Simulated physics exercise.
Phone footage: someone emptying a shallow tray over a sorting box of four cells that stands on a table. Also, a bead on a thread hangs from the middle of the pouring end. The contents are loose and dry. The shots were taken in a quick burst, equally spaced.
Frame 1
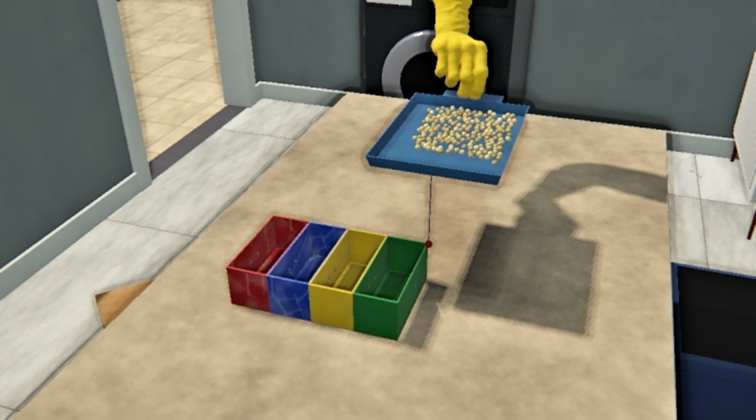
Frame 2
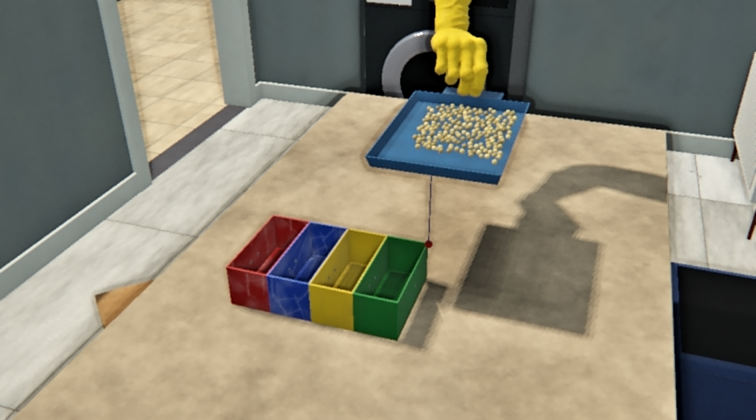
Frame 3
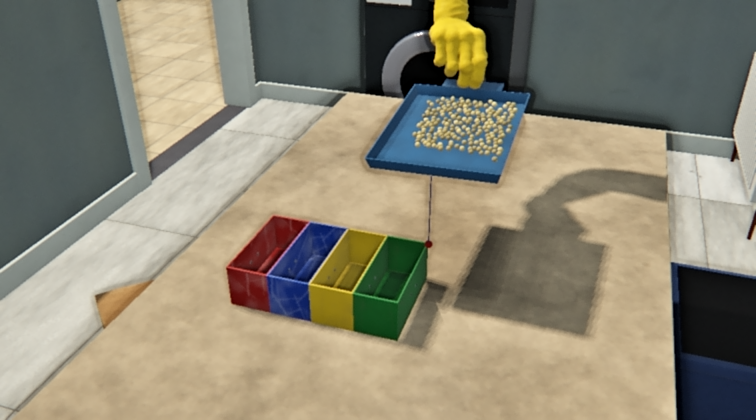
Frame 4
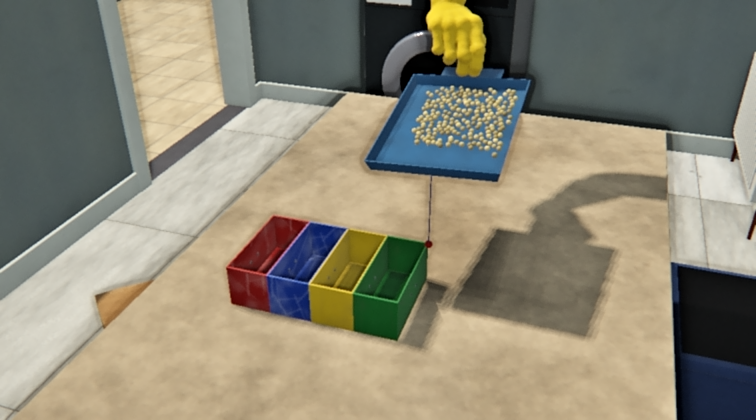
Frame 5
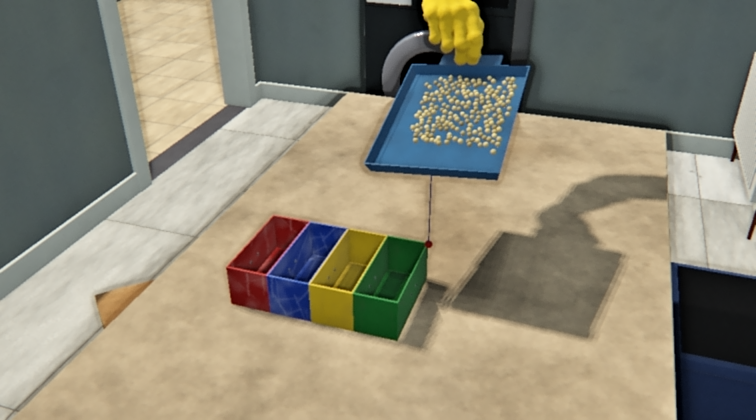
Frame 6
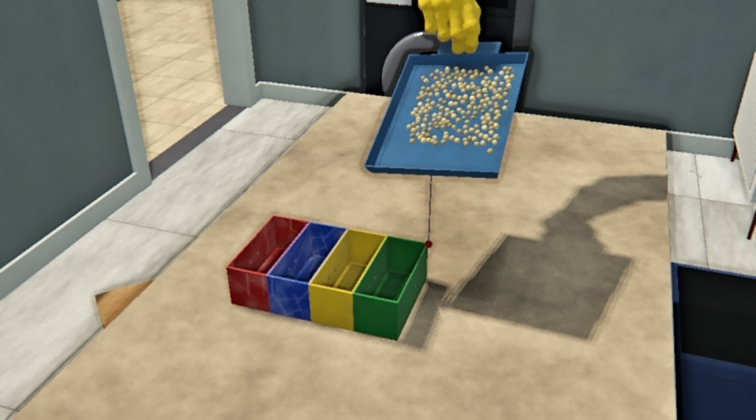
On a tan tabletop in a grey-walled room, seen from above by a still camera, an open box with red, blue, yellow and green cells stands left of centre. Behind it, a yellow-gloved hand holds a blue tray of pale beans, a dark red bead hanging from its near edge. The hand shifts slightly left as the tray's far side rises, tilting it forward and left, and the beans begin shifting.
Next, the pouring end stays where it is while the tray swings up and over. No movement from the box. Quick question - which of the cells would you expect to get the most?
I would expect the yellow cell to get the most.
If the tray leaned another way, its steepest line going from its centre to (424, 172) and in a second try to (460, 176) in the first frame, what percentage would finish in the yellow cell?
Lab note: Try 1 = 20 %, try 2 = 0 %.
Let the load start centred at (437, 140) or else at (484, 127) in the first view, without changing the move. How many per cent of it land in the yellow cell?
Roughly 60 % and then 50 %.
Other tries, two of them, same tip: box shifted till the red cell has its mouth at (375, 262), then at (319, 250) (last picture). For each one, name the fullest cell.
That red cell, then the blue one.
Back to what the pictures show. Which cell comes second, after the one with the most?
Green.
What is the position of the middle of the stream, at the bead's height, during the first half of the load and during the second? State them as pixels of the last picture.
The leading part at (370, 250), the rest of it at (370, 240).
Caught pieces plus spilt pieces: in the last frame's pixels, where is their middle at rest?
I'd say the middle ends up at about (362, 294).
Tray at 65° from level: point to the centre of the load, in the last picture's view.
Roughly at (387, 177).
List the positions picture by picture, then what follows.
Corners of the pouring end (370, 155) and (498, 173), level; middle of the load (461, 130), soya beans; bead on its thread (429, 244); red cell (248, 286); blue cell (289, 295); yellow cell (331, 304); green cell (375, 313), in the first frame.
Corners of the pouring end (370, 155) and (498, 173), level; middle of the load (461, 129), in the second frame.
Corners of the pouring end (370, 157) and (498, 172), tipped barely, lowest at the left corner; middle of the load (461, 123), in the third frame.
Corners of the pouring end (369, 159) and (497, 171), tipped a little, lowest at the left corner; middle of the load (461, 116), in the fourth frame.
Corners of the pouring end (369, 161) and (496, 170), tipped clearly, lowest at the left corner; middle of the load (459, 109), in the fifth frame.
Corners of the pouring end (368, 164) and (495, 169), tipped clearly, lowest at the left corner; middle of the load (456, 104), almost all on the move; red cell (248, 286); blue cell (289, 295); yellow cell (331, 304); green cell (375, 313), in the sixth frame.
Just after the last frame, tray tipped steeply; roughly two thirds on the tray; about a tenth in the yellow cell; just a few in the green cell; just a few in the blue cell; roughly a quarter falling or outside the box.
A moment on, tray tipped past a quarter turn; about a tenth on the tray; roughly a third in the yellow cell; roughly a quarter in the green cell; just a few in the blue cell; roughly a quarter falling or outside the box.
Further on, tray tipped past a quarter turn; roughly two thirds in the yellow cell; roughly a third in the green cell; just a few in the blue cell; just a few falling or outside the box.
When it is over, tray tipped past a quarter turn; roughly two thirds in the yellow cell; roughly a third in the green cell; just a few in the blue cell; not one in the red cell; just a few outside the box.
